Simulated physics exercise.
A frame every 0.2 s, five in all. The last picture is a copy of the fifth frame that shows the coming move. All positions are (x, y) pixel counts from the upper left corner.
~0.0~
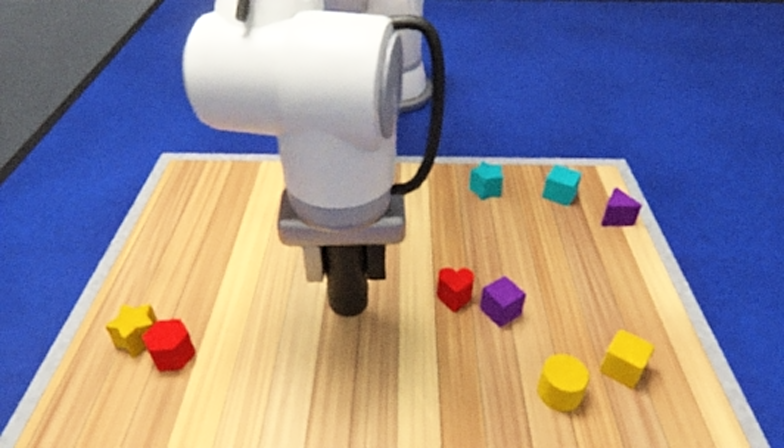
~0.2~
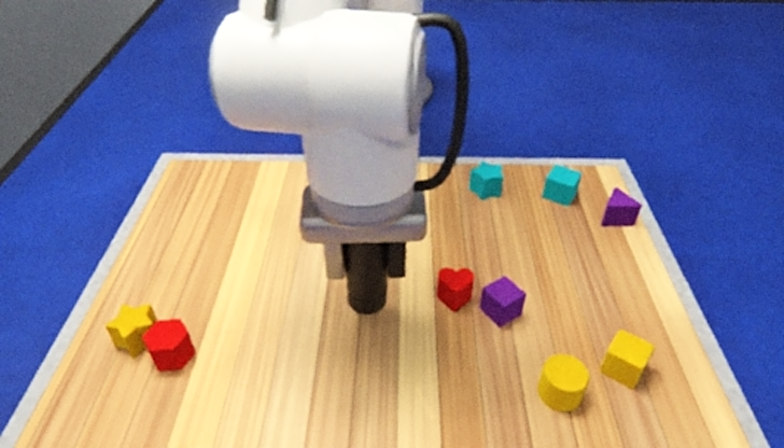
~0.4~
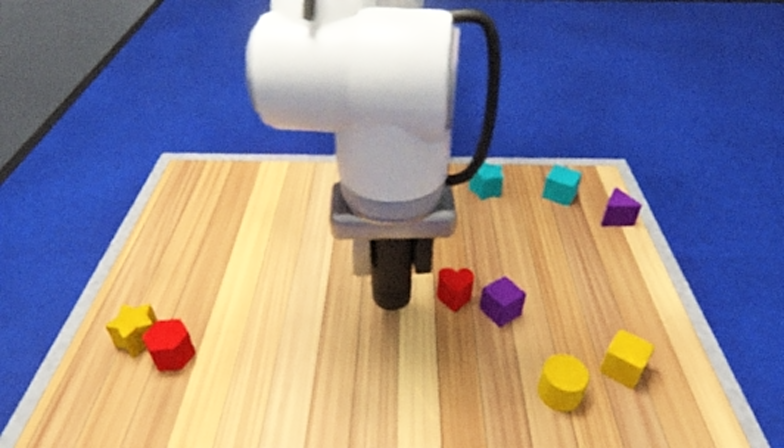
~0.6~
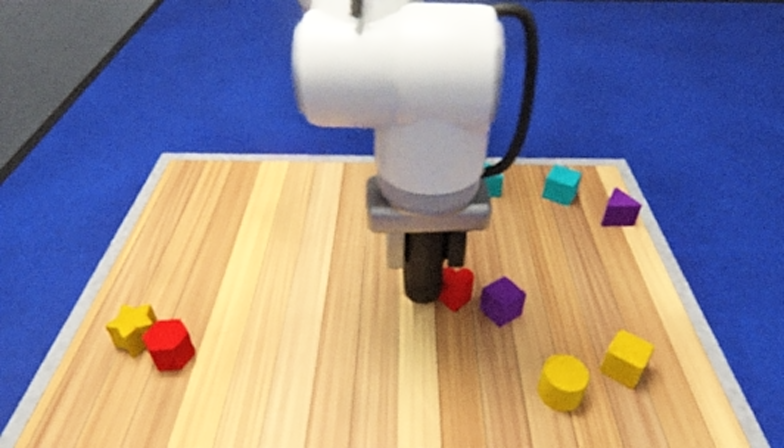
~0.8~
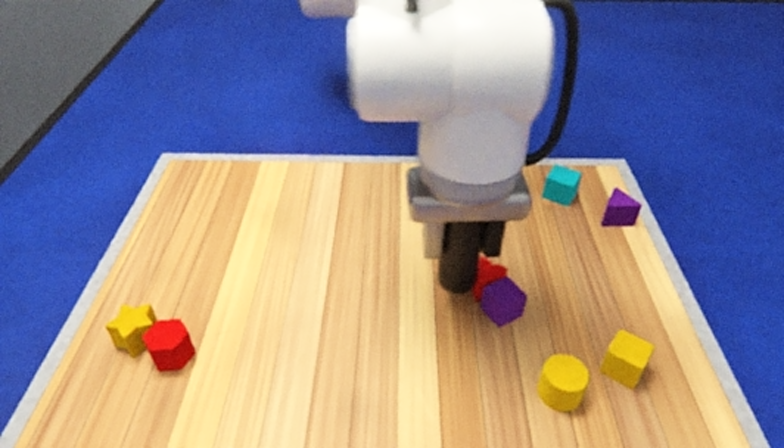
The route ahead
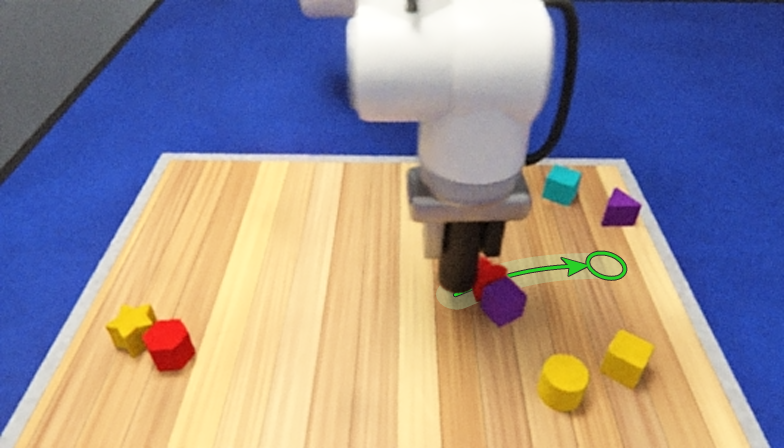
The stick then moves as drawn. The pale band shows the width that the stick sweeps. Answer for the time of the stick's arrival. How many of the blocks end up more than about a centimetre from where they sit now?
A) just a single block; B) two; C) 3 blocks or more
A - just a single block.
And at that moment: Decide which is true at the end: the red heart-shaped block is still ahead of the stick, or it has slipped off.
Ahead to the end.
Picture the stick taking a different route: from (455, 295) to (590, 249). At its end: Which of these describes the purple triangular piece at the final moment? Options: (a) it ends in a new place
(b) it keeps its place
Option b.
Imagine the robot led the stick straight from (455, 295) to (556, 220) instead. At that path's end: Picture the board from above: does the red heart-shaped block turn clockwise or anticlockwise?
From above, the turn goes clockwise.
The drawn path runs from (455, 295) via (503, 277) and (553, 268), ending at (606, 265).
The first path, step by step. One third of the way, stick (506, 263); red heart-shaped block (539, 256), turned 15° clockwise.
Two thirds of the way, stick (557, 253); red heart-shaped block (591, 249), turned 20° clockwise.
At the end, stick (611, 251); red heart-shaped block (646, 248), turned 25° clockwise; purple square block not moved.
